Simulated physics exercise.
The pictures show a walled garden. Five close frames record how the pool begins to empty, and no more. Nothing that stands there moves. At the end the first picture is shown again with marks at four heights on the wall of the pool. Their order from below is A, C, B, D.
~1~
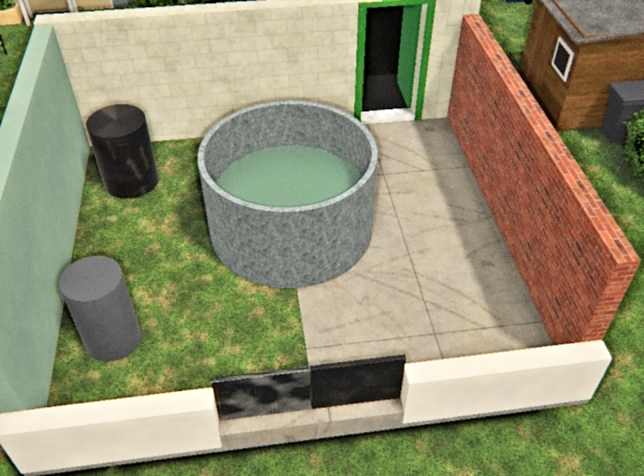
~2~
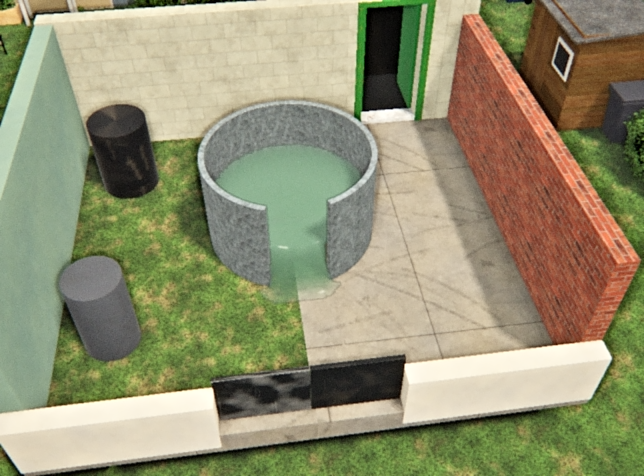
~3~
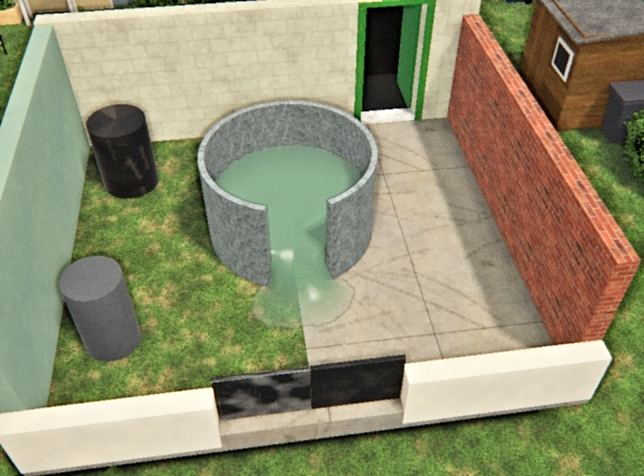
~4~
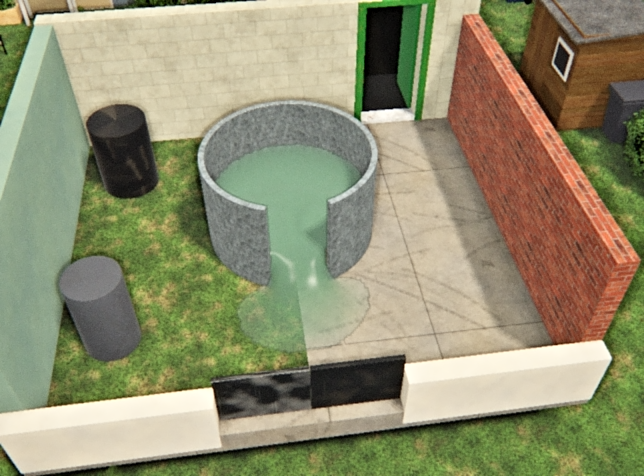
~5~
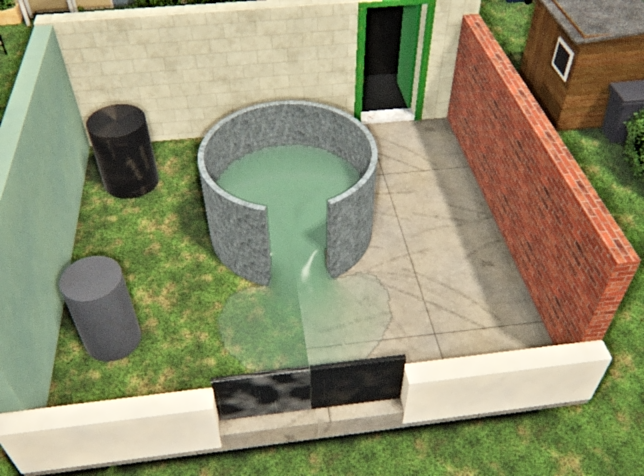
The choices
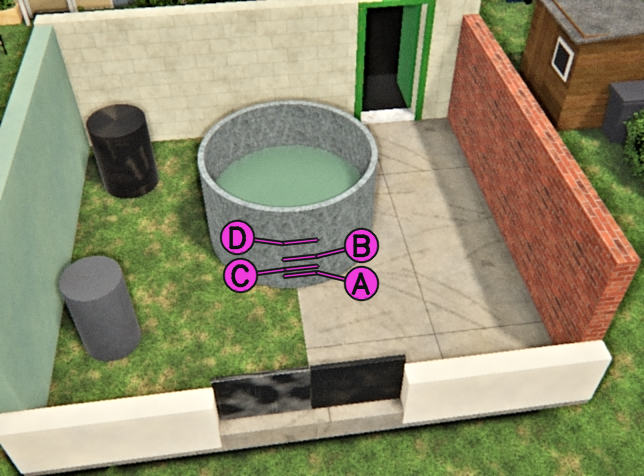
Greenish water poured out through a gap that opened in the front of a round stone pool in a walled garden, then spread in a widening puddle across the grass and paving toward the viewer.
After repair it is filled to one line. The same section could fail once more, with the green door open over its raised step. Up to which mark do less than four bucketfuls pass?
It is B.
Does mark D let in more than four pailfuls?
Yes.
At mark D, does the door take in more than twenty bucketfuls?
No, it does not.
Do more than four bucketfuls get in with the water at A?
No, that is safe.
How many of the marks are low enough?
Three.
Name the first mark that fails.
The answer is D.
On the marked copy, A at (300, 274); B at (300, 257); C at (300, 267); D at (299, 241); from the bottom up A, C, B, D.
With A, nothing gets over.
With B, a bucket or two gets in.
With C, nothing gets over.
With D, about 10 bucketfuls get in.
